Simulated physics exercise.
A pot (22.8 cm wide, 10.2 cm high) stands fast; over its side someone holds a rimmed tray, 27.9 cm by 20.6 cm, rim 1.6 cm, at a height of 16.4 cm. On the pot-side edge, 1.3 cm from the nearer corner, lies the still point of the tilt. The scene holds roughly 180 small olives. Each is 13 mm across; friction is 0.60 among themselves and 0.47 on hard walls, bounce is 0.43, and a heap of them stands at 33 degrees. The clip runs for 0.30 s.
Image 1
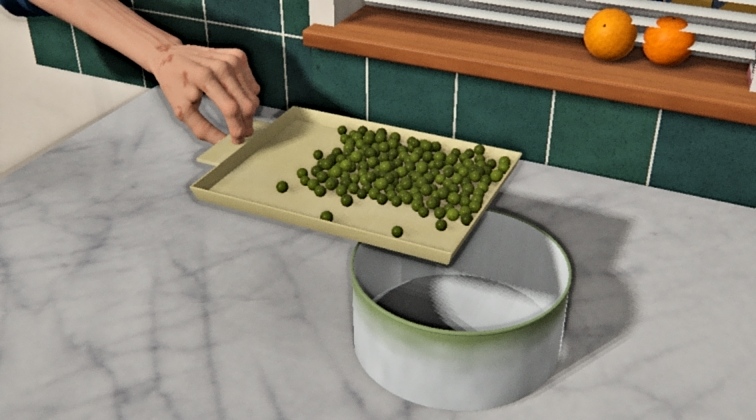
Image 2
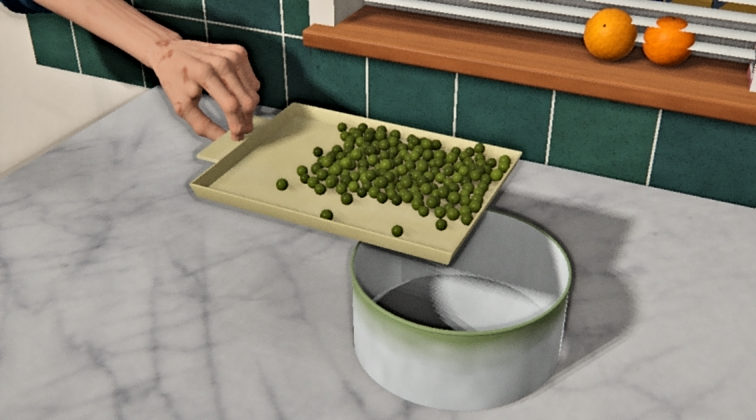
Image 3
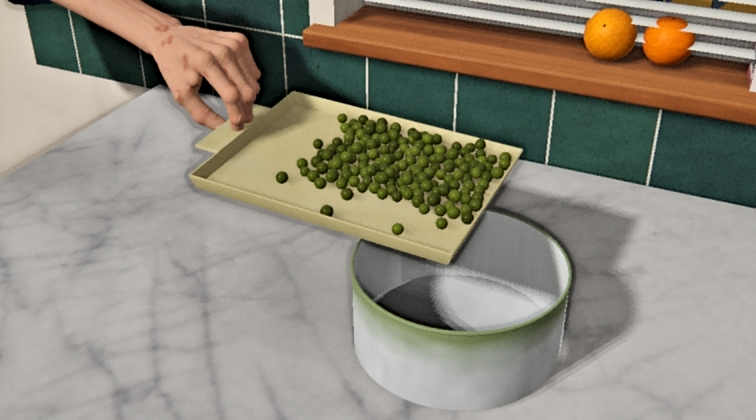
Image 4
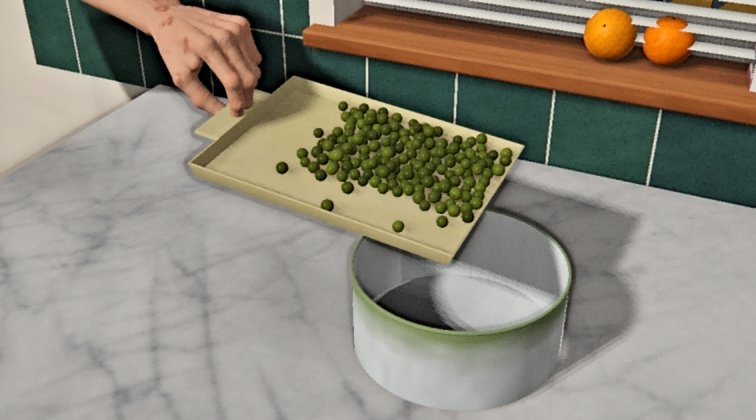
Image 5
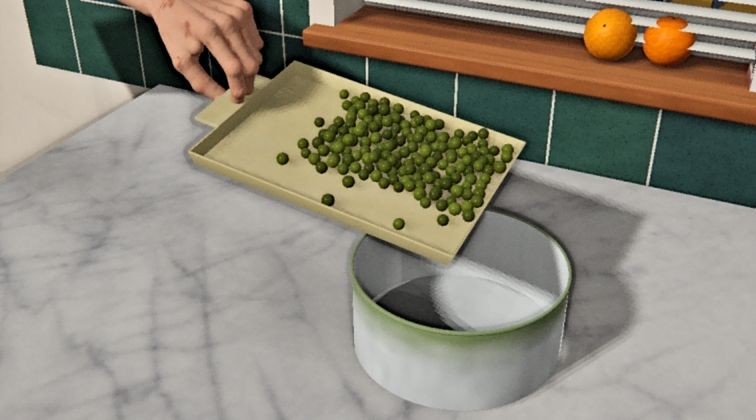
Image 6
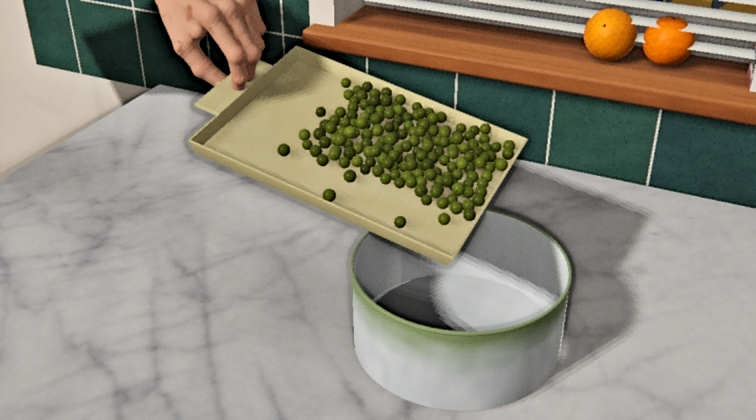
On a grey-veined marble kitchen counter backed by dark green tiles, the view looks down from a slightly raised angle. A hand at the upper left grips a pale yellow rimmed tray of small green olives, above a white, green-rimmed pot, with two oranges on a wooden sill. The hand gradually raises the tray's left side, tilting it modestly rightward, while the olives barely shift and the camera stays still.
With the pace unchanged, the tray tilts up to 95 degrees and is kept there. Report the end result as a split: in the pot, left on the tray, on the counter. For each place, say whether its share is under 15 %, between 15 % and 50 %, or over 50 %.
Outcome: Pot: A reasonable amount, left on the tray: A meager amount, counter: More than the rest combined.
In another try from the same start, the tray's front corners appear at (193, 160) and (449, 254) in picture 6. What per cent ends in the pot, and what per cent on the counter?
Pot 10; counter 90.
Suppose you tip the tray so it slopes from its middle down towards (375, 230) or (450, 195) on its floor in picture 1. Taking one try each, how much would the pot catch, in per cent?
About 5 per cent on the first try and 85 per cent on the second.
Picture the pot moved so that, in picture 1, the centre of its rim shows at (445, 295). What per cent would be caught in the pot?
About 80 per cent.
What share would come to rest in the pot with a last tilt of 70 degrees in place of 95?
I'd expect some 10 per cent in the pot.
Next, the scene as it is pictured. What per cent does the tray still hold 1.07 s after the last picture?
Some 85 per cent of the load.
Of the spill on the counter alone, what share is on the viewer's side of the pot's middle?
About 90 per cent.
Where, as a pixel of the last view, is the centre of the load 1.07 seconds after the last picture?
Estimated load position: Around (487, 158).
Then, 0.64 s after the last picture, tilt 52 degrees; the tray holds 95 %, the pot 0 %.
Then, 1.07 s after the last picture, tilt 77 degrees; the tray holds 85 %, the pot 10 %.
Then, 1.58 s after the last picture, tilt 95 degrees; the tray holds 5 %, the pot 25 %.
In the end, pot 35 %, tray 0 %, counter 65 %.
